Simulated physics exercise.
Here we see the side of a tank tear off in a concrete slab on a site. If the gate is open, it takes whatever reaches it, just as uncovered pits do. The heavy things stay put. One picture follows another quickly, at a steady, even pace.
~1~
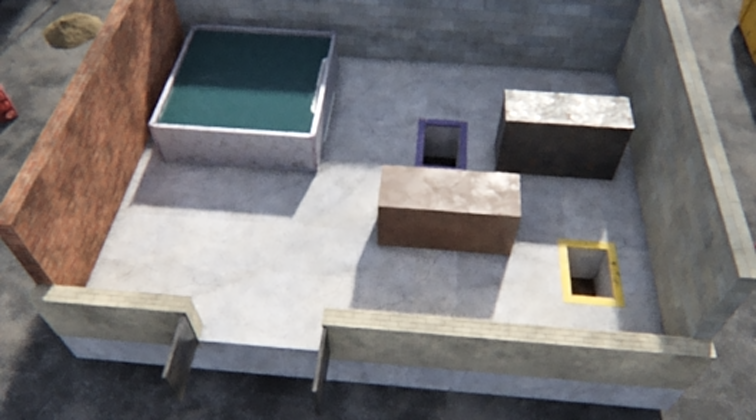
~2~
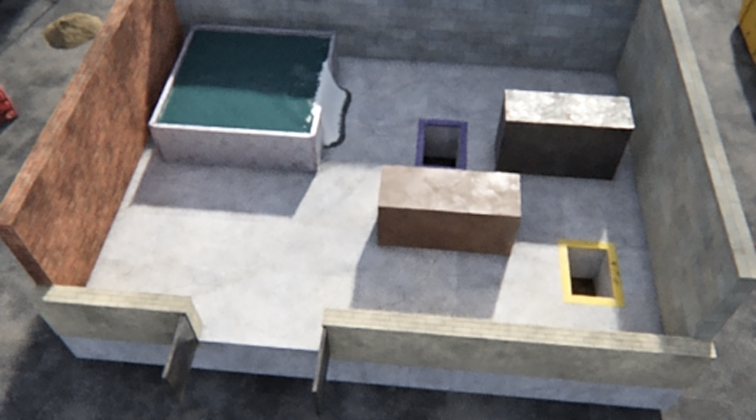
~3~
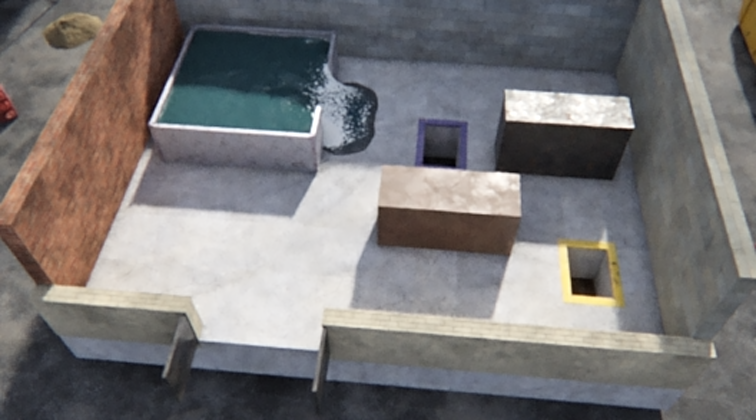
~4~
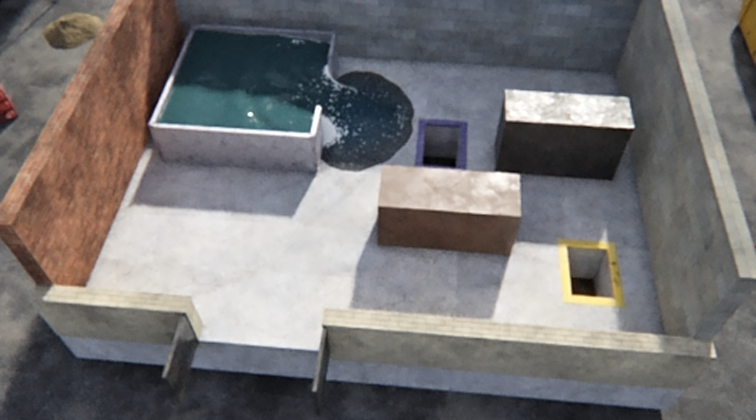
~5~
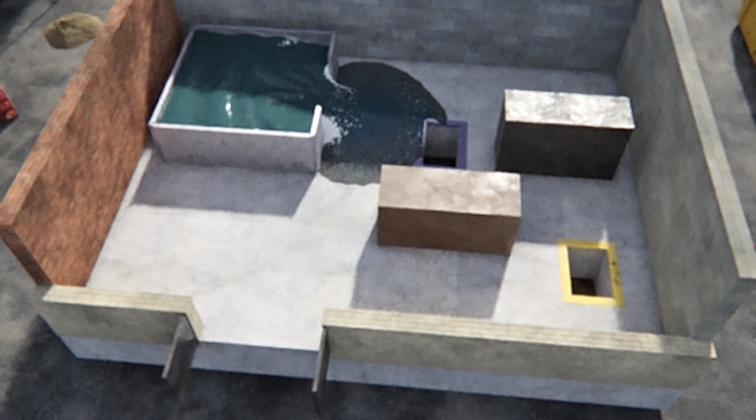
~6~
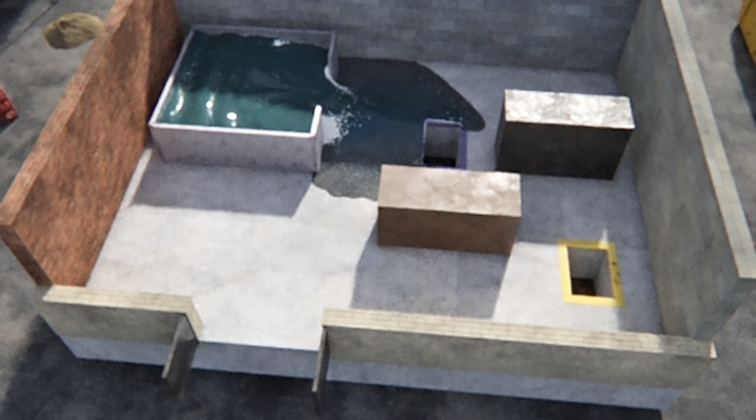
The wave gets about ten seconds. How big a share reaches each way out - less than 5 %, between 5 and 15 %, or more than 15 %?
Shares: The gate gets less than 5 %, the blue pit gets more than 15 %, the yellow pit gets between 5 and 15 %.
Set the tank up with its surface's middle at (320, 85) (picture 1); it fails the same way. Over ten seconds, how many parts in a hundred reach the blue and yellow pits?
Tally in per cent - blue pit 50; yellow pit 4.
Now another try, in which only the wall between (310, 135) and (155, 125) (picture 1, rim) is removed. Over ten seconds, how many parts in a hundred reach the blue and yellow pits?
In percent: Blue 2, yellow 12.
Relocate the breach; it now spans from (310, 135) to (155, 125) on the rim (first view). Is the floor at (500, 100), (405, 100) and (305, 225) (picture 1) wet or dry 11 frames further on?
In the order asked: Out of reach, out of reach, sodden.
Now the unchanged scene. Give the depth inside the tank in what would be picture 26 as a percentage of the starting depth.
I make it 48 per cent.
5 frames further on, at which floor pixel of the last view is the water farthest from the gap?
Near (609, 112).
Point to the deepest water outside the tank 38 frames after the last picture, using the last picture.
Close to (621, 120), I'd say.
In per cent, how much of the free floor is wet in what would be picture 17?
It comes out near 40 percent.
A moment on, water covers 30 % of the floor; the gate 0 %, the blue pit 5 %, the yellow pit 0 %.
Next, water covers 40 % of the floor; the gate 0 %, the blue pit 10 %, the yellow pit 0 %.
Then, water covers 40 % of the floor; the gate 0 %, the blue pit 16 %, the yellow pit 0 %.
Later, water covers 55 % of the floor; the gate 0 %, the blue pit 25 %, the yellow pit 5 %.
In the end, water covers 85 % of the floor; the gate 0 %, the blue pit 35 %, the yellow pit 9 %.
